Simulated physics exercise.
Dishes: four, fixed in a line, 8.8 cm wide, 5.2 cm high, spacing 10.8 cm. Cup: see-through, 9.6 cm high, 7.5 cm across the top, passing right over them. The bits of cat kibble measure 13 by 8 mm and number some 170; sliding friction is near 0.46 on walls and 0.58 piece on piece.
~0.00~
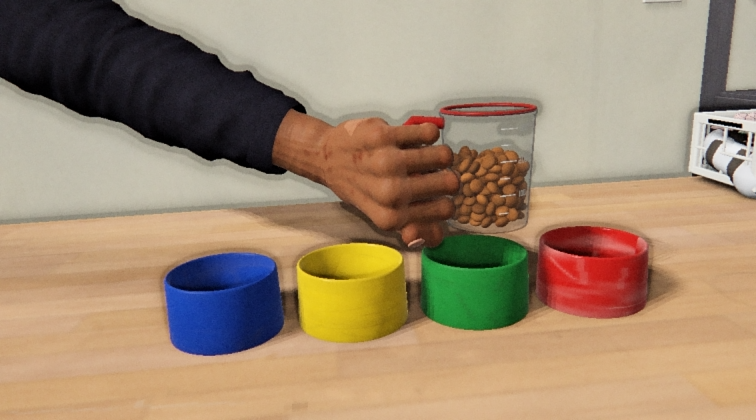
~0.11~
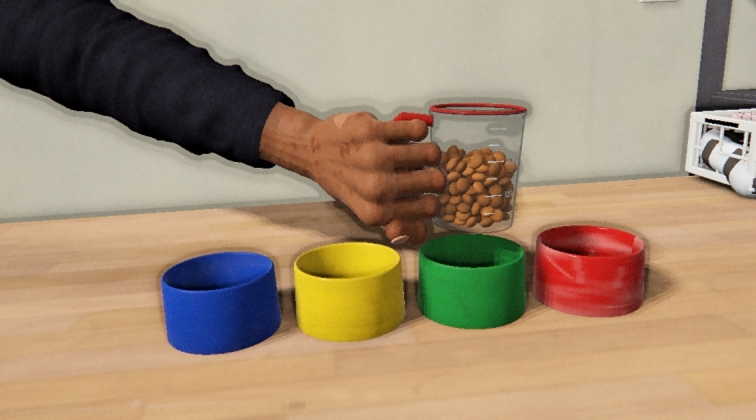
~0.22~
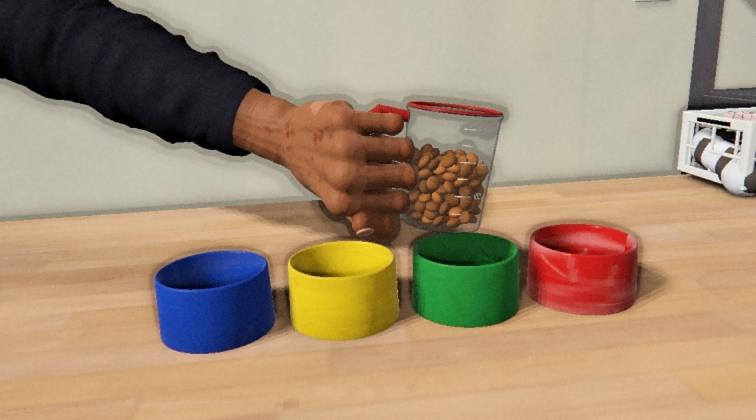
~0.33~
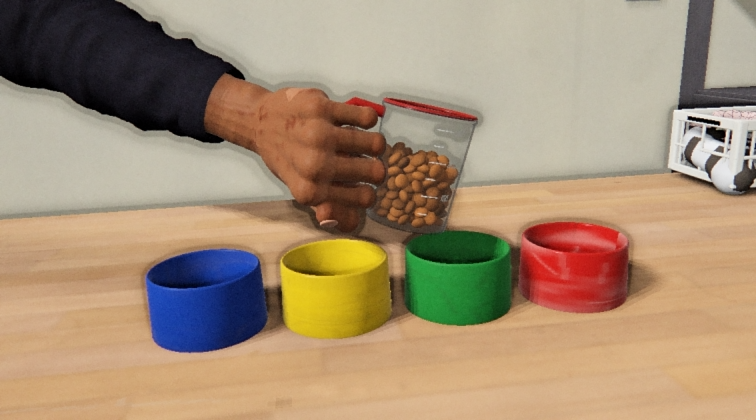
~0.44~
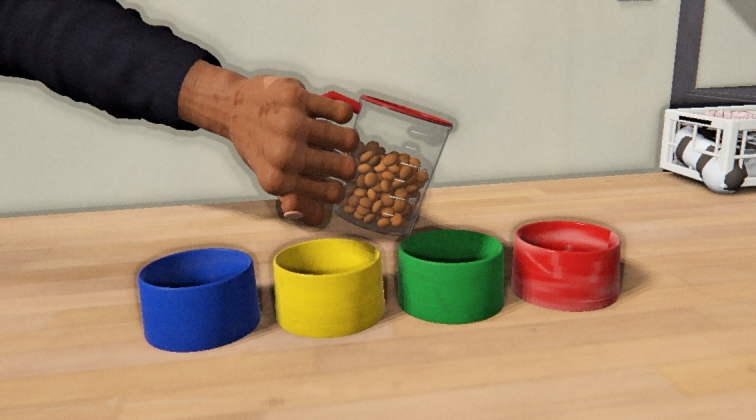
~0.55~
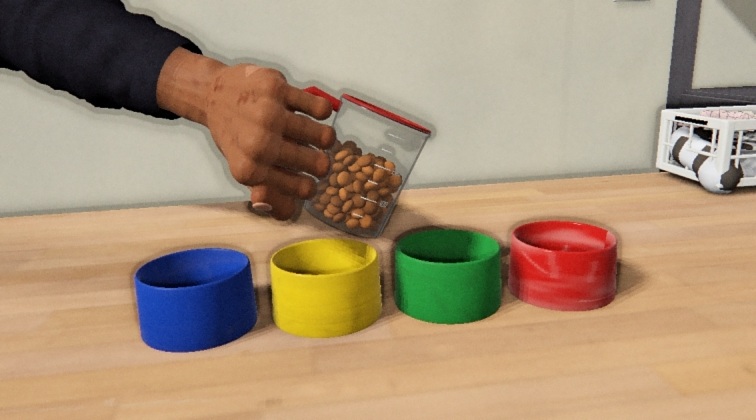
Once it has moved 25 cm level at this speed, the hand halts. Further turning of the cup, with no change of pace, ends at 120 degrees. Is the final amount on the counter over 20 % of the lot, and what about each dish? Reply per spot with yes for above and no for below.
Red dish: No, below. Blue dish: Yes, above. Green dish: No, below. Yellow dish: No, below. Counter: No, below.
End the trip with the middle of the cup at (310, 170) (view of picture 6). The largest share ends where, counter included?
The biggest share ends at yellow.
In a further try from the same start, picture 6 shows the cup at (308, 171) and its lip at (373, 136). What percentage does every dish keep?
Dish by dish: Red 0 per cent, blue 100 per cent, green 0 per cent, yellow 0 per cent.
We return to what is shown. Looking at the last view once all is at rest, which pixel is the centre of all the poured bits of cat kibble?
Somewhere around (208, 297) in the final frame.
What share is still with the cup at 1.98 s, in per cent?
Some 100 per cent.
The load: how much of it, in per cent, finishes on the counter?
Estimate: Near 5 per cent.
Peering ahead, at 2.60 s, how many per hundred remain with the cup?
Approx. 20 % - an estimate.
After 1.41 s, tilt 69 degrees; cup holds 100 %.
After 1.98 s, tilt 99 degrees; cup holds 100 %.
After 2.60 s, tilt 120 degrees; cup holds 20 %, blue 80 %.
At rest (3.3 s), red 0 %, blue 95 %, green 0 %, yellow 0 %, counter 5 %.
